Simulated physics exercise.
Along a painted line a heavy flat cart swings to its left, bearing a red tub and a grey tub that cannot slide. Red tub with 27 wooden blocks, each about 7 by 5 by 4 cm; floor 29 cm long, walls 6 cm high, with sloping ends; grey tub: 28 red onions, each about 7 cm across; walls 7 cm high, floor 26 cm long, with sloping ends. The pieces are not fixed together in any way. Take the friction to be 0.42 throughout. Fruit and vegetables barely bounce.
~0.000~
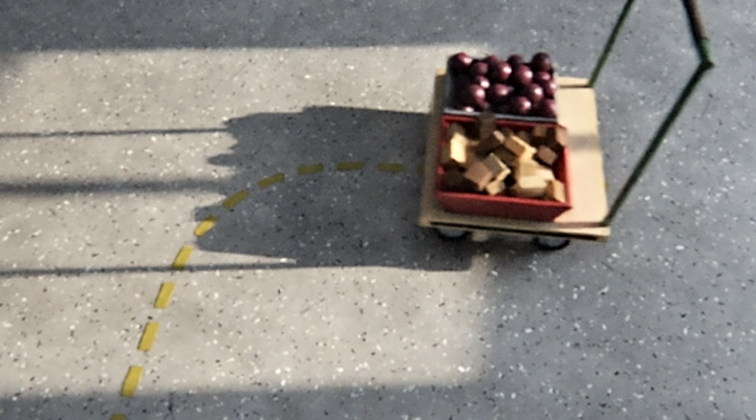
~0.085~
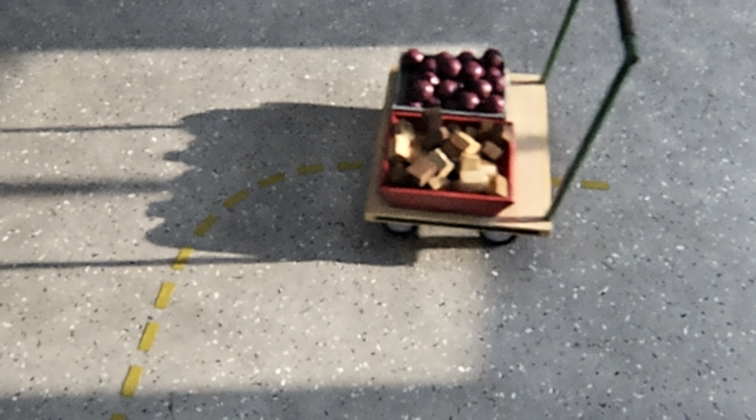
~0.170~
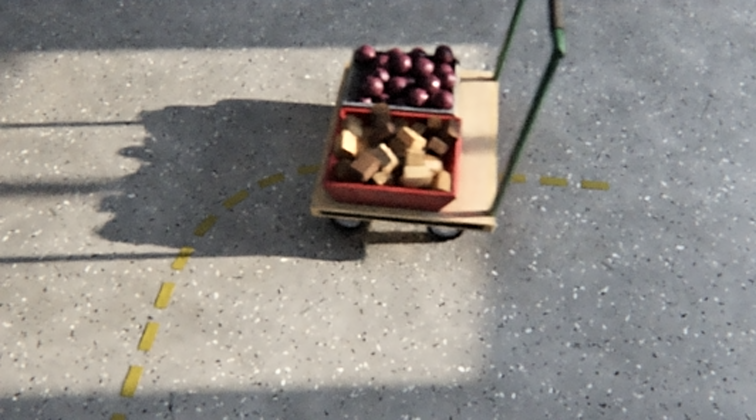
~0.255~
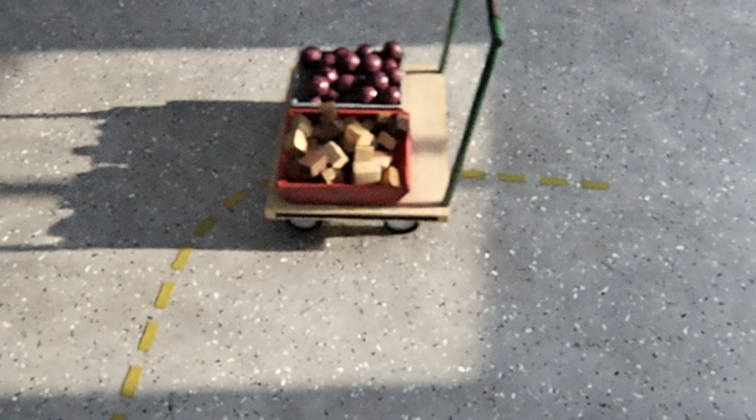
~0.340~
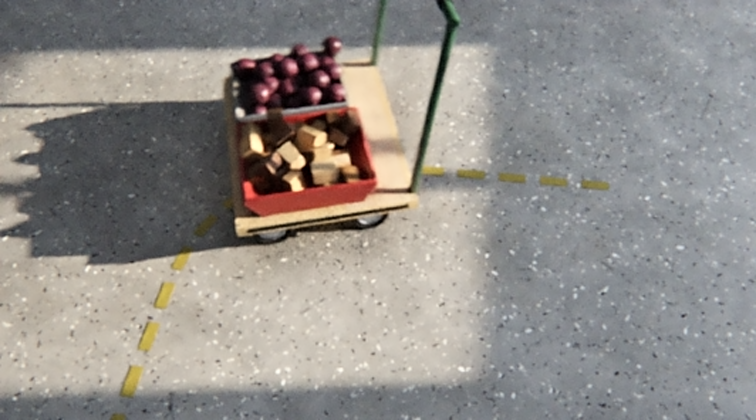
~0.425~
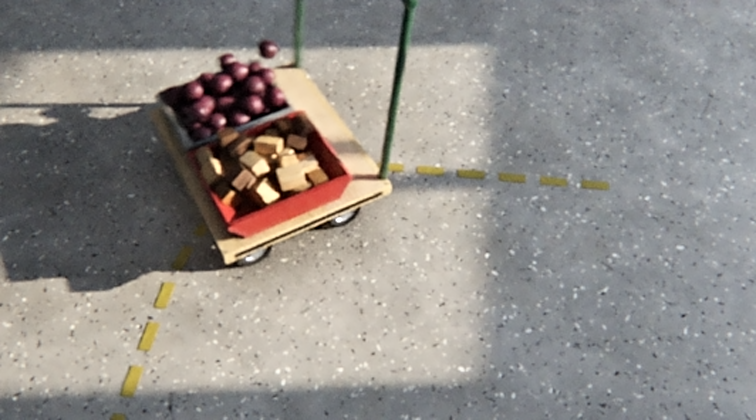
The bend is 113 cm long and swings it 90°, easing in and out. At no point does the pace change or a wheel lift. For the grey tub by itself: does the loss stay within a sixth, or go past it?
It goes past a sixth.
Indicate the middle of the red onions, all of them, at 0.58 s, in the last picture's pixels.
Centre: Around (120, 164) px.
After 0.46 s, 0 of 27 out of the red tub and 2 of 28 out of the grey tub.
After 0.58 s, 0 of 27 out of the red tub and 3 of 28 out of the grey tub.
After 0.75 s, 0 of 27 out of the red tub and 7 of 28 out of the grey tub.
Final count (at 1.20 s), 0 of 27 out of the red tub and 7 of 28 out of the grey tub. Asked share, 7 of 28, 25 per cent.
